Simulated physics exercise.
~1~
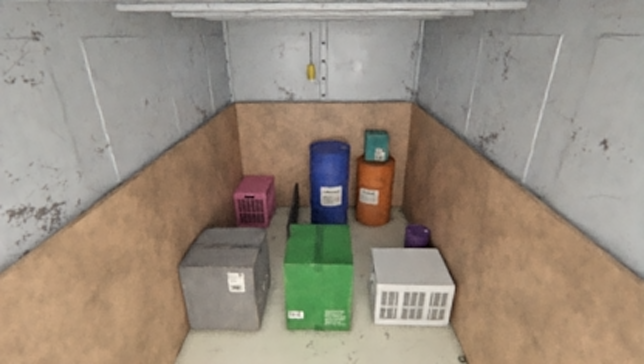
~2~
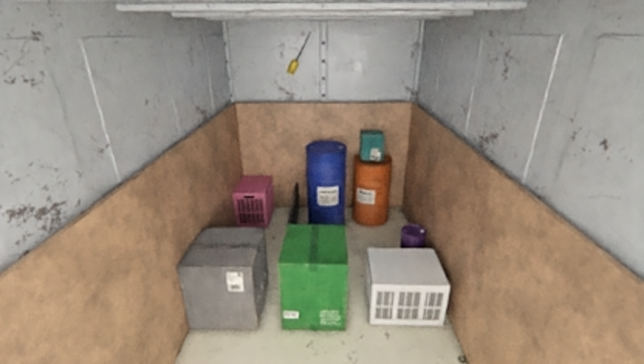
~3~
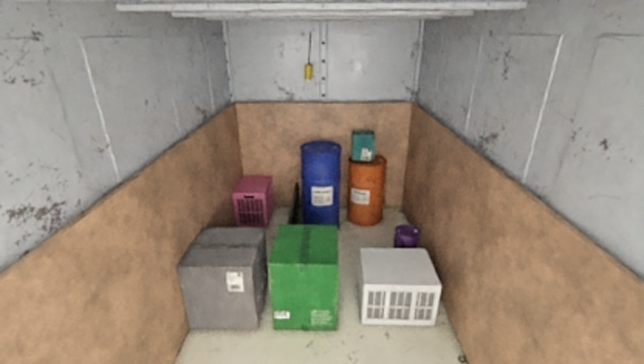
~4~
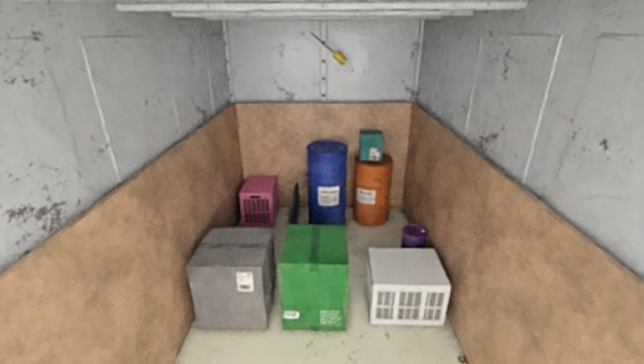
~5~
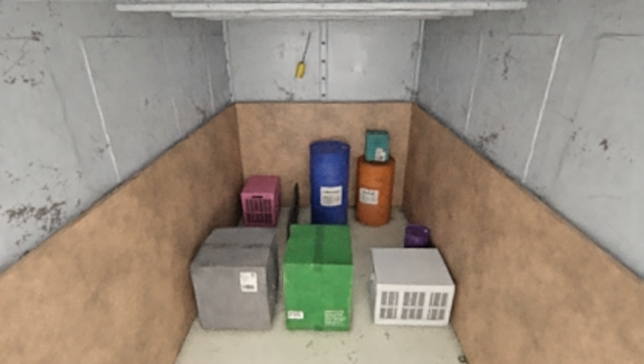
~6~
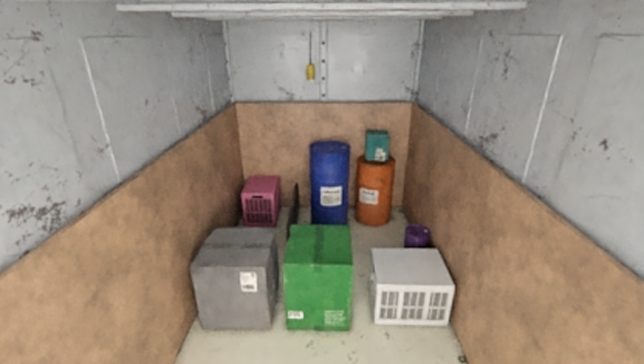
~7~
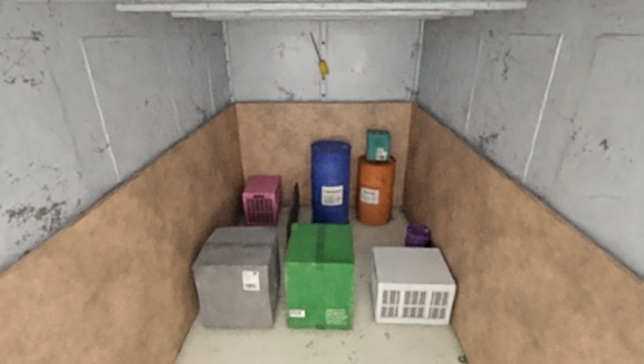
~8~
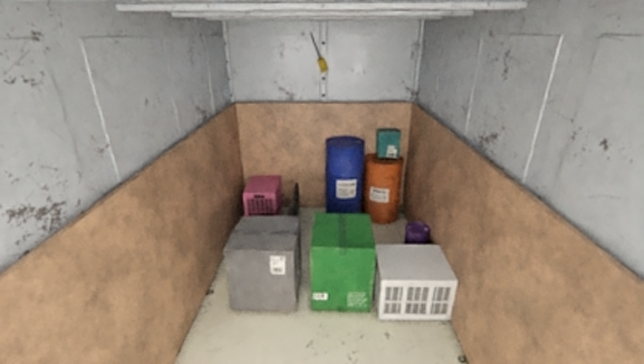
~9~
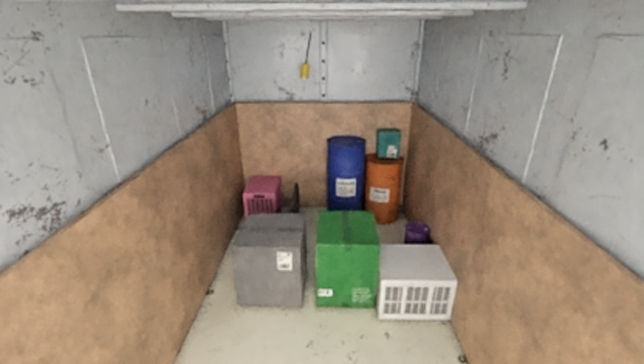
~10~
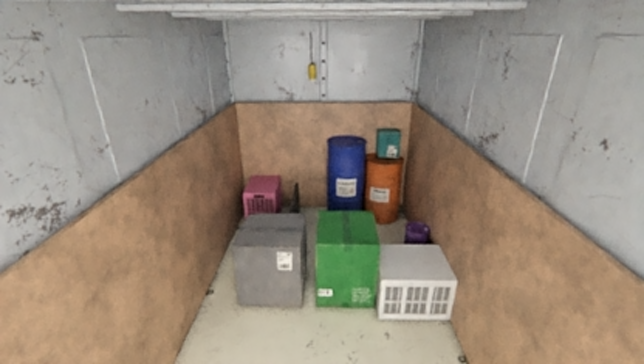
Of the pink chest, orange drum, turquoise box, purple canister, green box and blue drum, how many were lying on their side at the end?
None of them were lying on their side, as all six were still standing upright at the end.
